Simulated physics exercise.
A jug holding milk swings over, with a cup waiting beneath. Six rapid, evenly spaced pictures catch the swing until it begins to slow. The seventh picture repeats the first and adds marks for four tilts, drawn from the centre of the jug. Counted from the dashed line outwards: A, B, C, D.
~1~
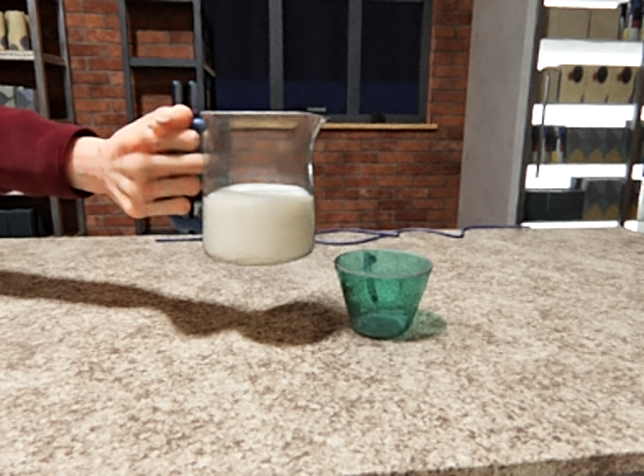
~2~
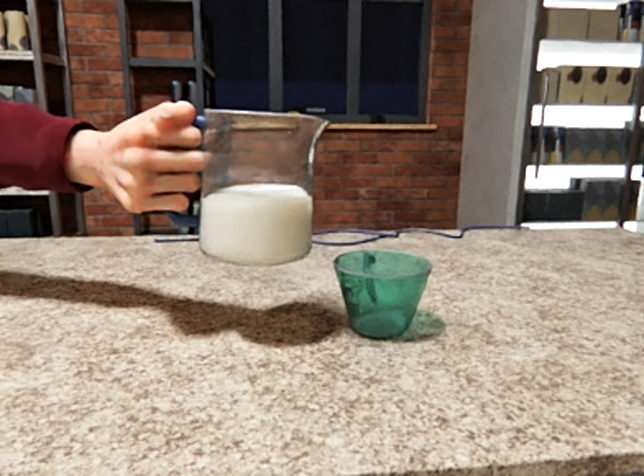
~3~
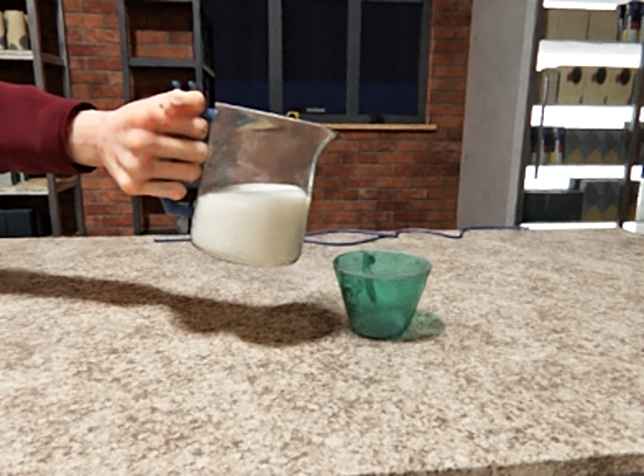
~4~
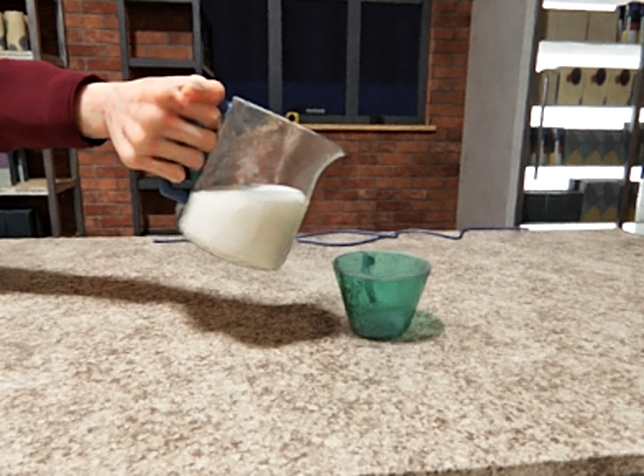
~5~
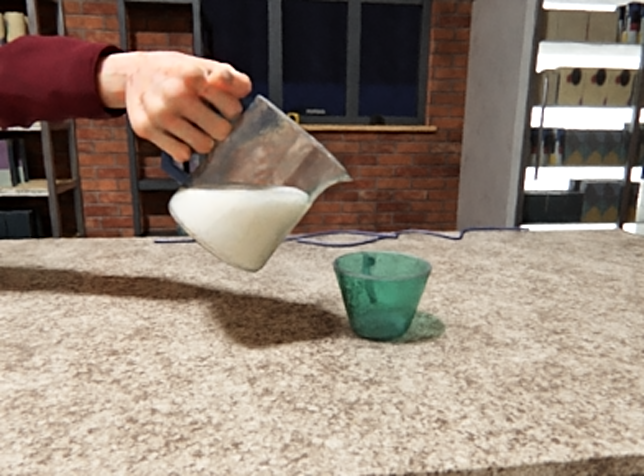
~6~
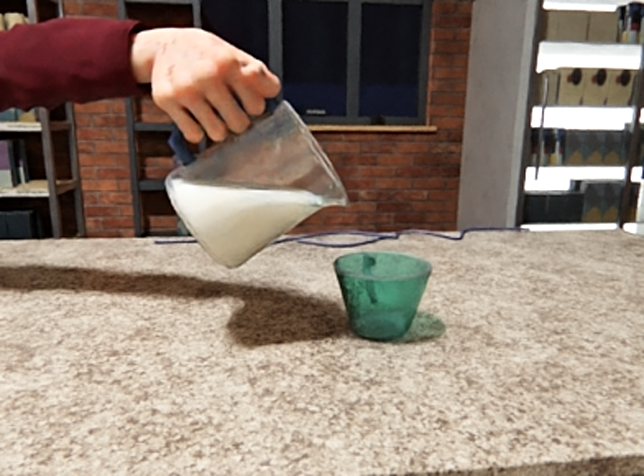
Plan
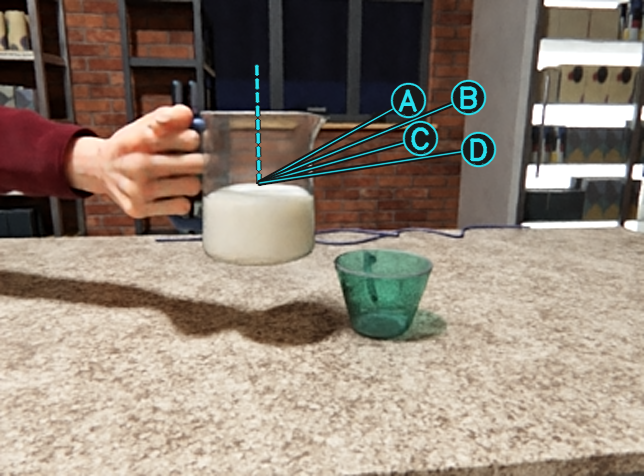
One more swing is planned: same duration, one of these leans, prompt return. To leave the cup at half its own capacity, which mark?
Line C does it best.
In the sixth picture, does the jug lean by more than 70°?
No.
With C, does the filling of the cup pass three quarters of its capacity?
No.
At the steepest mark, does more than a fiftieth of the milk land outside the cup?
Yes, it does.
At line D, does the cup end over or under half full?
Over half.
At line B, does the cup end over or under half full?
Under.
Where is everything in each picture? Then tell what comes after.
Upright, lip at (327, 117); rim of the cup round (383, 261); nothing has left yet.
Tipped about 3°, lip at (330, 121); nothing has left yet.
Tipped about 11°, lip at (337, 133); nothing has left yet.
Tipped about 24°, lip at (345, 152); nothing has left yet.
Tipped about 39°, lip at (350, 178); nothing has left yet.
Tipped about 56°, lip at (348, 204); nothing has left yet.
On the marked copy, A at (393, 108); B at (452, 104); C at (404, 142); D at (461, 151).
Choosing A, the cup ends with about 16 % of what it can hold.
Choosing B, the cup ends with about 34 % of what it can hold.
Choosing C, the cup ends with about 54 % of what it can hold; 3 % of the milk is spilt.
Choosing D, the cup ends with about 67 % of what it can hold; 11 % of the milk is spilt.
